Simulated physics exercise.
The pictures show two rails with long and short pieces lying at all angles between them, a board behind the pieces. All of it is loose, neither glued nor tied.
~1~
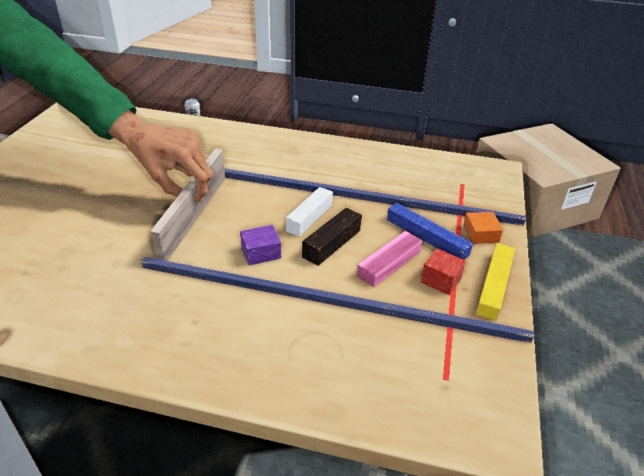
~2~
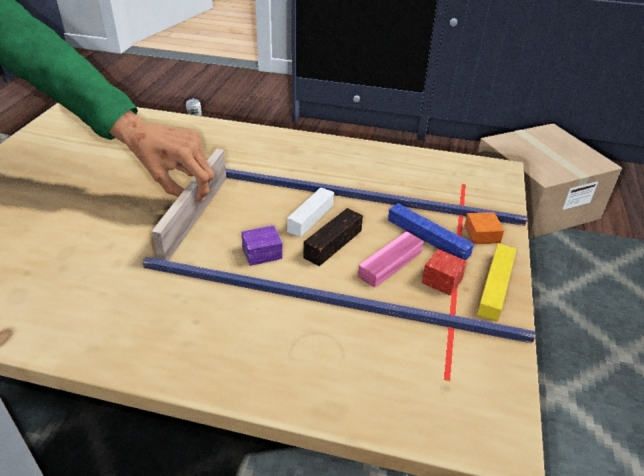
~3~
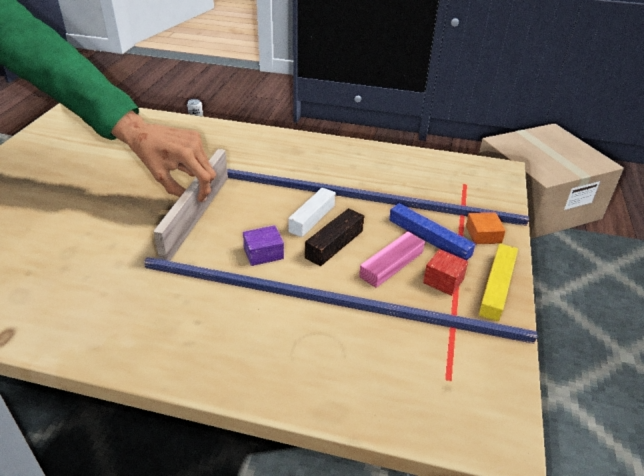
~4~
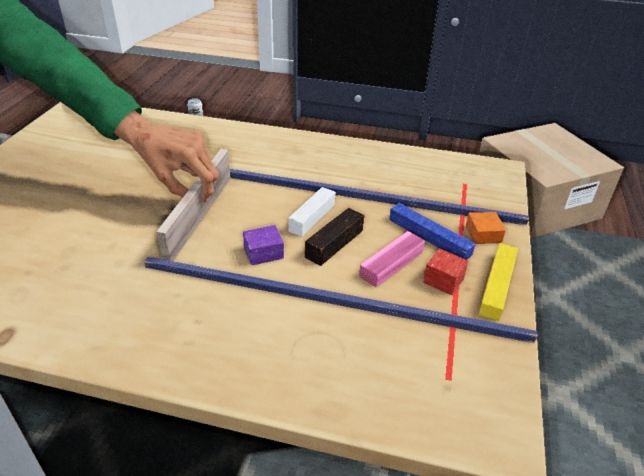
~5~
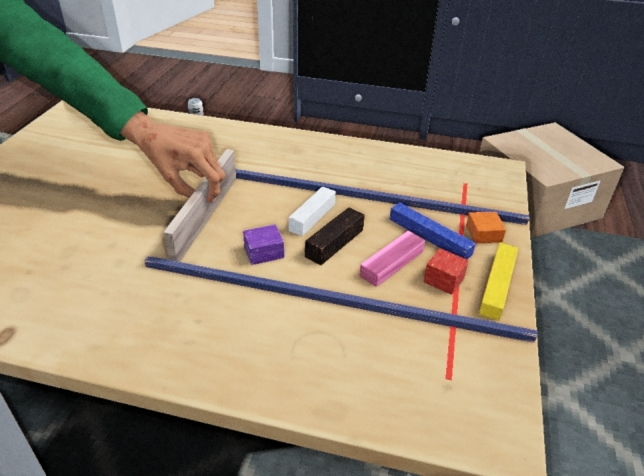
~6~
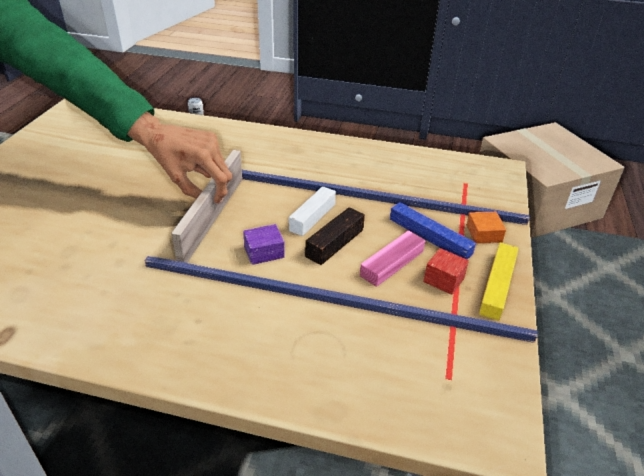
Hand in a green sleeve sliding a wooden board slightly right between two blue rails, with the scattered coloured blocks lying still.
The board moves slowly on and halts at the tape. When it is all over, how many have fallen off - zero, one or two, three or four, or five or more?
By then one or two have fallen off.
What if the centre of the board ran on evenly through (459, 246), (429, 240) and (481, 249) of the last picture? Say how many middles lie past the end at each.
Middles past end - pos 1: 2, pos 2: 1, pos 3: 5.
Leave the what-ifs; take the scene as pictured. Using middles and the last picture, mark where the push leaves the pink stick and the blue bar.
The pink stick ends up near (529, 283), and the blue bar near (522, 246).
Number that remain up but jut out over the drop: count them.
Counting them gives 3.
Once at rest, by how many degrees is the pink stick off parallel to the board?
I'd estimate about 15 degrees.
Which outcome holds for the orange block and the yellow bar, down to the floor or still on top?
At the finish the orange block stays put and the yellow bar goes down.
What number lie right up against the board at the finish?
It adds up to 2.
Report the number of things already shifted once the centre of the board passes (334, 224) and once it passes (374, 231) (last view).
Answer - first 4, then 6.
Early on, none off yet; yellow bar at rest near (500, 280); orange block at rest near (486, 227); red block at rest near (446, 271).
A while later, none off yet; yellow bar at rest near (500, 280); orange block at rest near (486, 227); red block at rest near (449, 271).
Further along, none off yet; yellow bar leaning a little near (544, 286); orange block moving near (493, 226); red block travelled well along near (516, 277).
Finally, the number that fall off is one or two; lost, red block and yellow bar.
